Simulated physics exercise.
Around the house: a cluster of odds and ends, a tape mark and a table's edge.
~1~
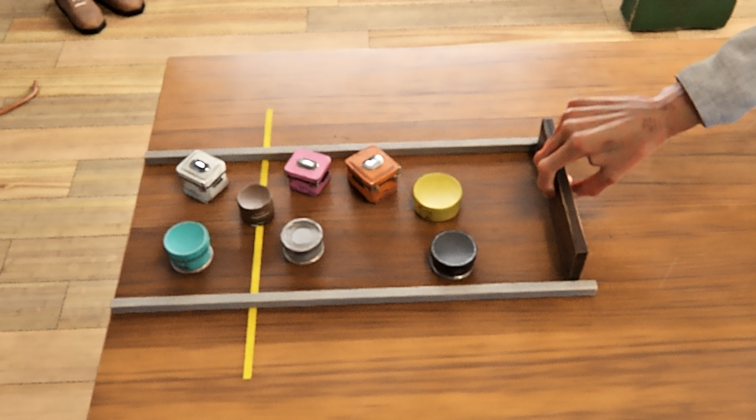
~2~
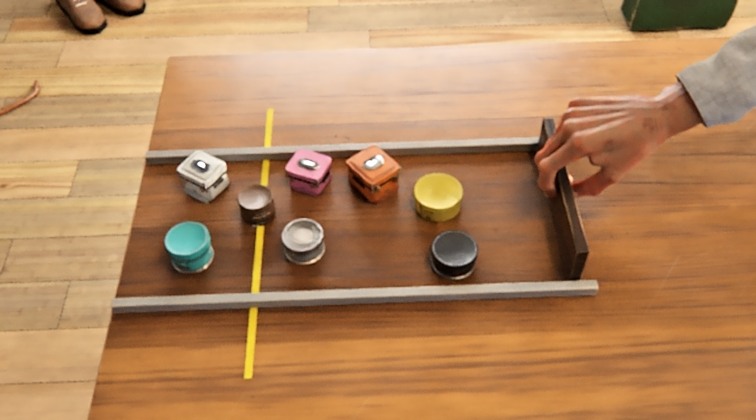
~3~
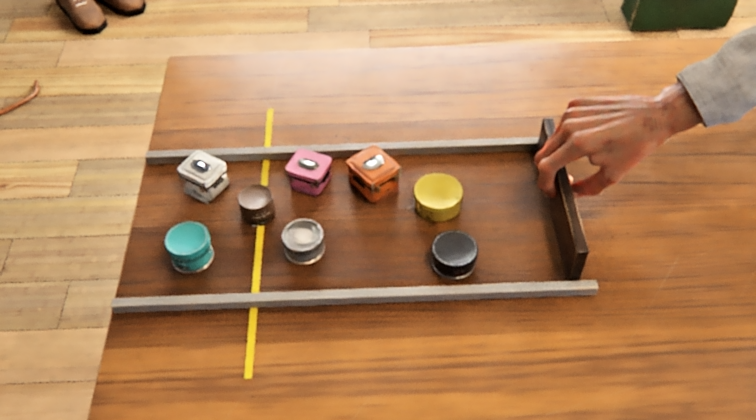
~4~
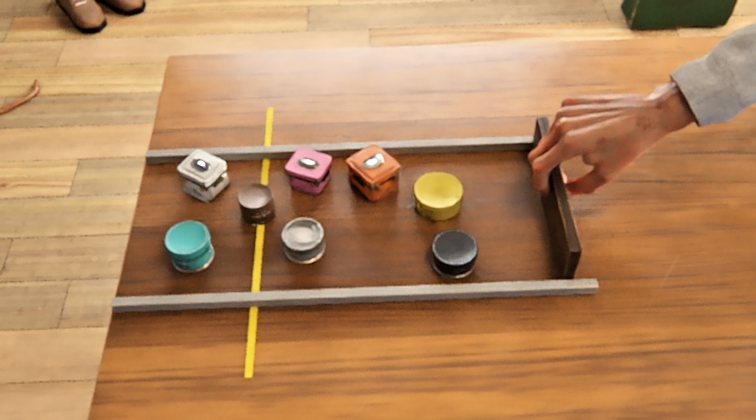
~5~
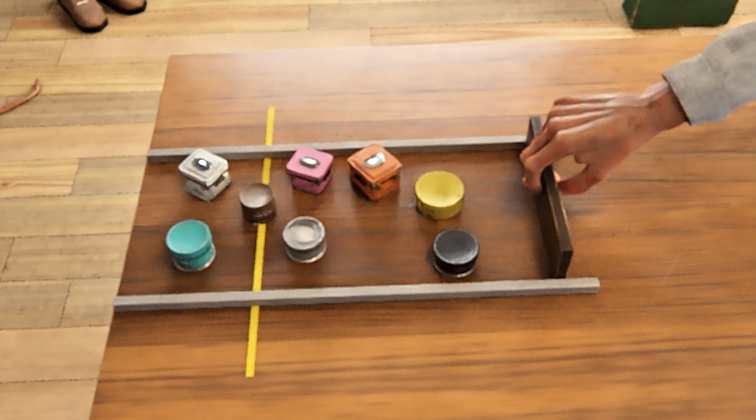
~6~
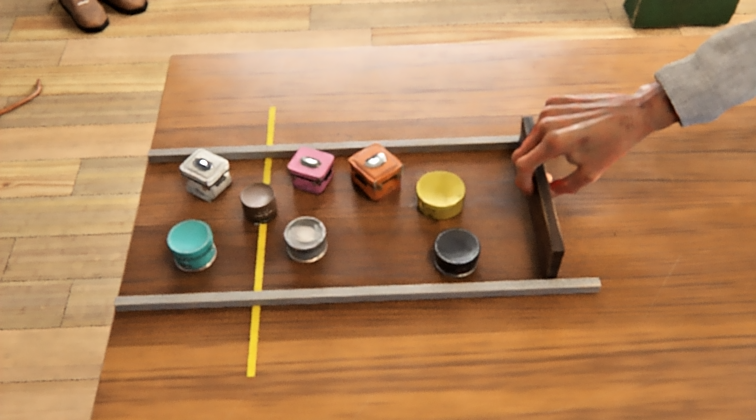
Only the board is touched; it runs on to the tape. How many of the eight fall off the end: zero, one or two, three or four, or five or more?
The number that fall off is zero.
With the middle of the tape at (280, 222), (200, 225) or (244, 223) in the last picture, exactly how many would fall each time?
Try by try, 0, 1 and 0.
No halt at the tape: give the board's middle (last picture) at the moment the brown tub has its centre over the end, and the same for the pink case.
At (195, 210) for the brown tub; at (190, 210) for the pink case.
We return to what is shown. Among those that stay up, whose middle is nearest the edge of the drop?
Foremost is the white case.
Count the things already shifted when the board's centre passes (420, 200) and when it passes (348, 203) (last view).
At the one place 3, at the other 5.
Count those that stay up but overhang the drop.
Overhanging: 0.
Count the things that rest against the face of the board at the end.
It touches 3.
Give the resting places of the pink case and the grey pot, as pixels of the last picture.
Near (211, 176) and (218, 237).
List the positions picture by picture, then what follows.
Turquoise pot (189, 248); white case (204, 177); brown tub (256, 206); board (560, 197); tape (260, 224), in the first frame.
White case (204, 177); orange case (373, 175), in the second frame.
Brown tub (257, 205); board (560, 197), in the third frame.
Turquoise pot (190, 247); pink case (310, 172), in the fourth frame.
White case (206, 175); black pot (455, 253), in the fifth frame.
Turquoise pot (192, 246); white case (207, 175); brown tub (259, 204); board (539, 195); tape (263, 222), in the sixth frame.
Soon after, none off yet; turquoise pot at rest near (192, 246); white case at rest near (207, 175); brown tub at rest near (259, 204).
At rest, the number that fall off is zero.
